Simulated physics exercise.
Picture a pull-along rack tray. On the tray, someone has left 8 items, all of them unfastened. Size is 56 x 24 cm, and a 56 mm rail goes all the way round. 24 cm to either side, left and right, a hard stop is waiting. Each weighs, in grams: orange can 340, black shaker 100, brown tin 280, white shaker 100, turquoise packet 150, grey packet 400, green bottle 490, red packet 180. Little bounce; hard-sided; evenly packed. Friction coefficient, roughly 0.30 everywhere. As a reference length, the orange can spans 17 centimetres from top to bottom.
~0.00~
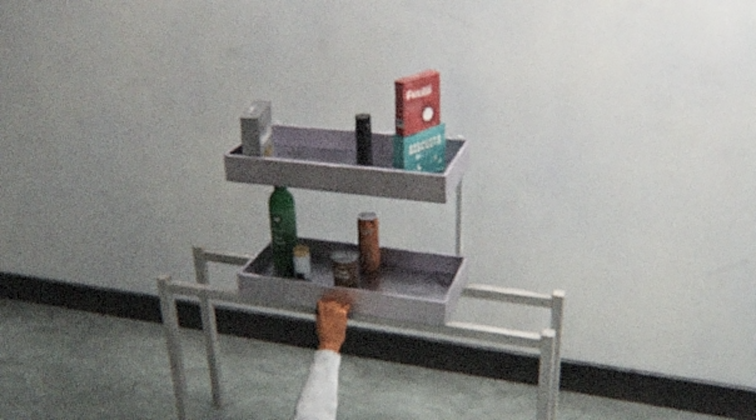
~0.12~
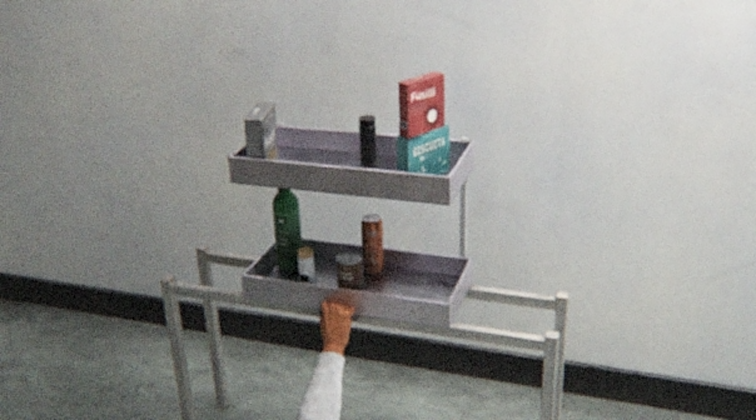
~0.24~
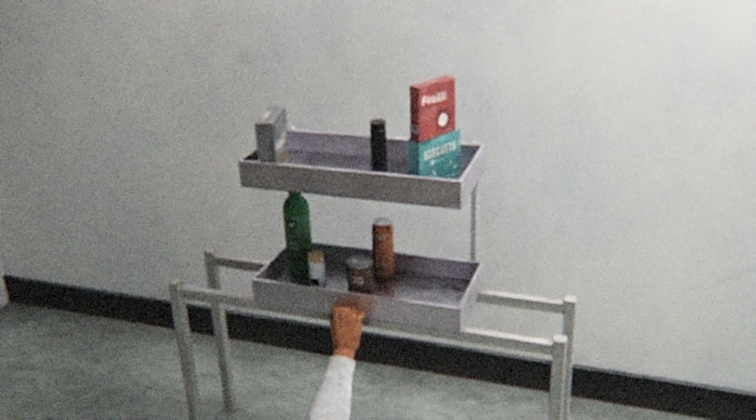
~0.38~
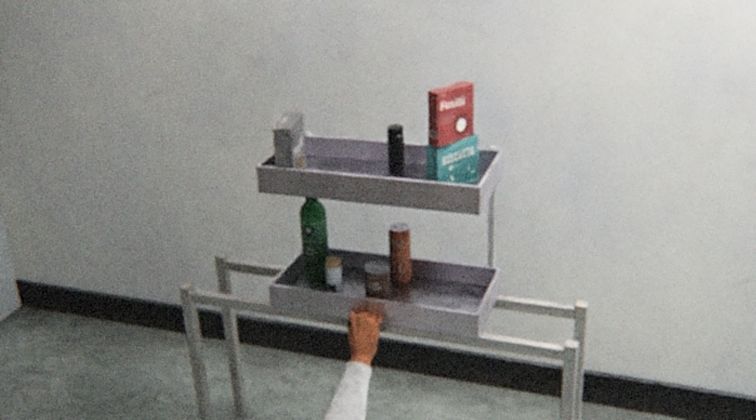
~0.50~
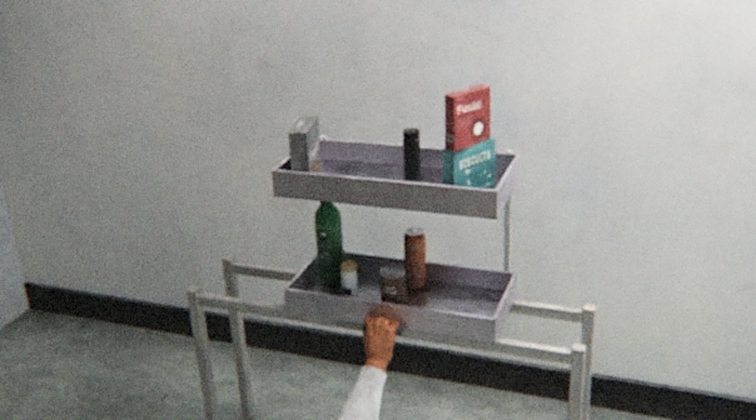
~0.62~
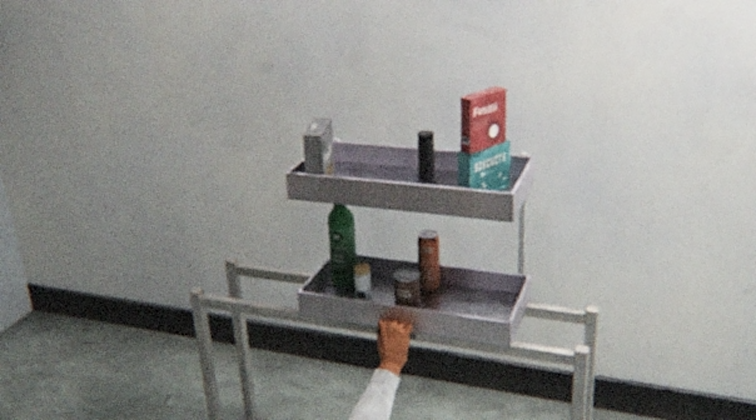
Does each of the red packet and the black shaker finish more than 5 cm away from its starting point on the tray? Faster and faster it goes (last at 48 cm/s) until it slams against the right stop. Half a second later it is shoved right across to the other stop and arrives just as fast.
Verdict: The red packet yes; the black shaker no.
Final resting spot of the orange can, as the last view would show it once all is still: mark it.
Look near (321, 248) and you'll find it.
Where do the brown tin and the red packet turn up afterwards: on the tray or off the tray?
The brown tin is still on the tray; the red packet ends off the tray.
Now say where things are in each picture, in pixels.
Tray midway; red packet (418, 103); black shaker (364, 139), in the first picture.
Tray midway; white shaker (307, 271); turquoise packet (424, 154), in the second picture.
Tray 1 cm right; grey packet (273, 143); green bottle (298, 230), in the third picture.
Tray 3 cm right; orange can (400, 254); brown tin (378, 286), in the fourth picture.
Tray 5 cm right; white shaker (350, 284); turquoise packet (469, 167), in the fifth picture.
Tray 8 cm right; red packet (483, 120); black shaker (426, 156), in the sixth picture.
By 1.52 s, tray 24 cm right; red packet now off the tray; black shaker 3 cm from its spot near (499, 162); turquoise packet tilted 64°.
By 2.72 s, tray 7 cm right; black shaker 3 cm from its spot near (434, 156); turquoise packet on its side; grey packet 3 cm from its spot.
When it is over (4.1 s), off the tray, red packet; lying over on the tray, turquoise packet; the other 6 within 5 cm of the start. In the last view, black shaker near (311, 147).
